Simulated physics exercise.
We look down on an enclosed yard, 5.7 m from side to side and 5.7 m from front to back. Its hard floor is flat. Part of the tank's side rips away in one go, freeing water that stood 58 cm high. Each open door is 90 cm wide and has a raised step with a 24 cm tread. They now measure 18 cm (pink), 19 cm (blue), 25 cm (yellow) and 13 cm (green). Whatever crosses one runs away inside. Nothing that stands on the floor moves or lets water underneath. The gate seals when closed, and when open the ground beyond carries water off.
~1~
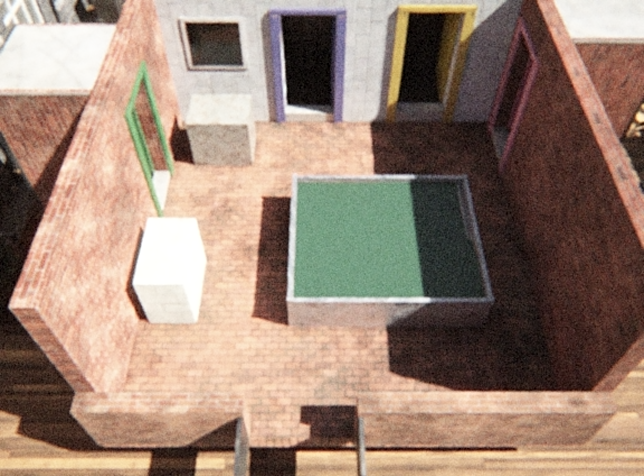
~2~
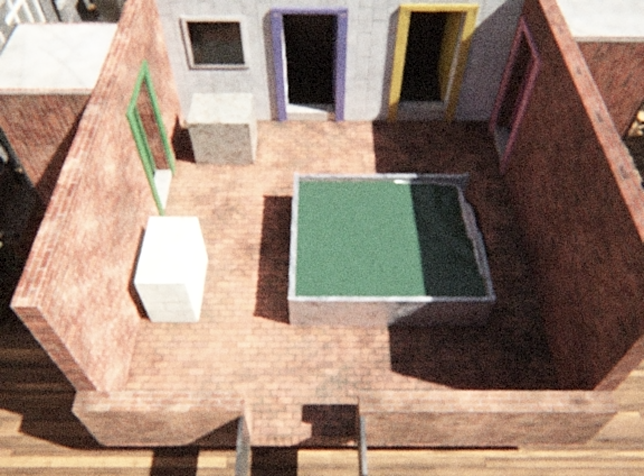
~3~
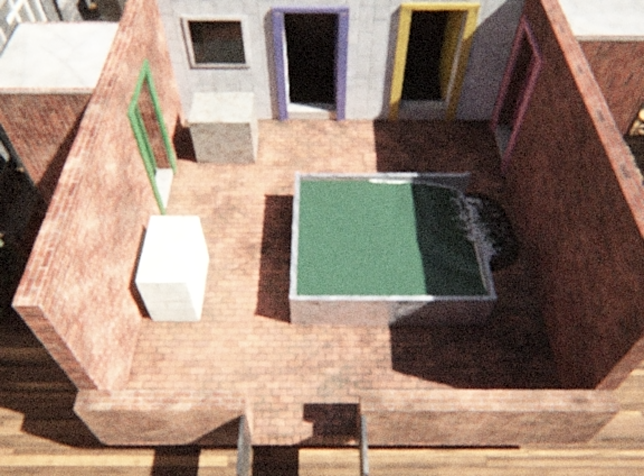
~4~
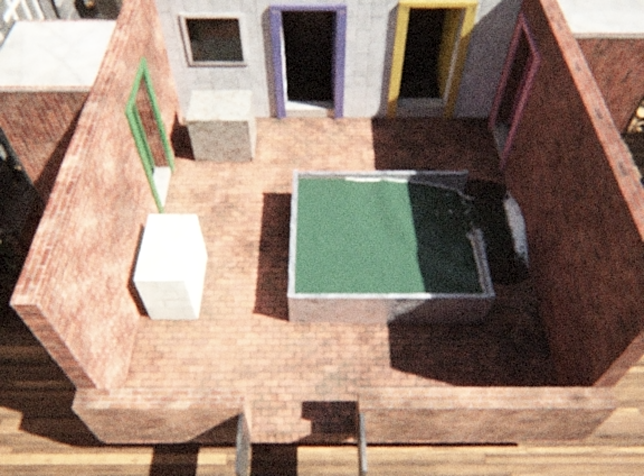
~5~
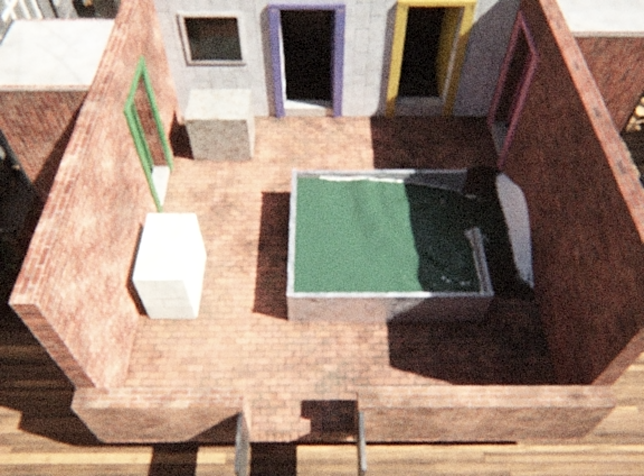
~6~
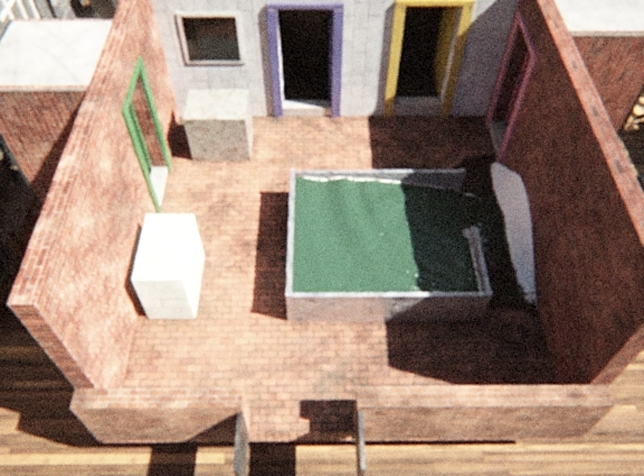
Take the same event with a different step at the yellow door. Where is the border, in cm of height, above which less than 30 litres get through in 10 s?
Some 18 cm above the ground.
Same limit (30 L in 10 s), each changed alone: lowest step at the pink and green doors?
About 15 cm at pink and 9.0 cm at green.
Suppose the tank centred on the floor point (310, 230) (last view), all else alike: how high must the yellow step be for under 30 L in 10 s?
Some 14.0 cm.
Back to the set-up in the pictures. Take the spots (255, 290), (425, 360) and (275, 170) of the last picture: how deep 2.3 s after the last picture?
In that order: 0, 4 and 0 cm.
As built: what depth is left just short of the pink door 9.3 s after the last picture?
Some 9.5 cm.
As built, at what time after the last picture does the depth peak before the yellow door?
Near 1.8 s.
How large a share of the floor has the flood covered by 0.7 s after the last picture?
About 20 per cent.
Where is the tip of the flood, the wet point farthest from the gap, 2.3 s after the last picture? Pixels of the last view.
Near (228, 120).
Then, 0.7 s after the last picture water covers 20 % of the floor, deepest (50 cm) near (506, 216); it has not reached the yellow door.
Then, 2.3 s after the last picture water covers 45 % of the floor, deepest (36 cm) near (508, 225); 24 cm at the yellow door, 1 litre in over its 25 cm step.
Then, 9.3 s after the last picture water covers 95 % of the floor, deepest (17 cm) near (121, 401); 9 cm at the yellow door, 2 litres in over its 25 cm step.
At the yellow door as built, the water peaked near 25 cm, 1.7 s after the last picture.
Run again over the same 10 s with other heights there, 44 litres in over 16 cm, 8 litres over 22 cm. The limit of 30 litres is kept from about 18 cm up.
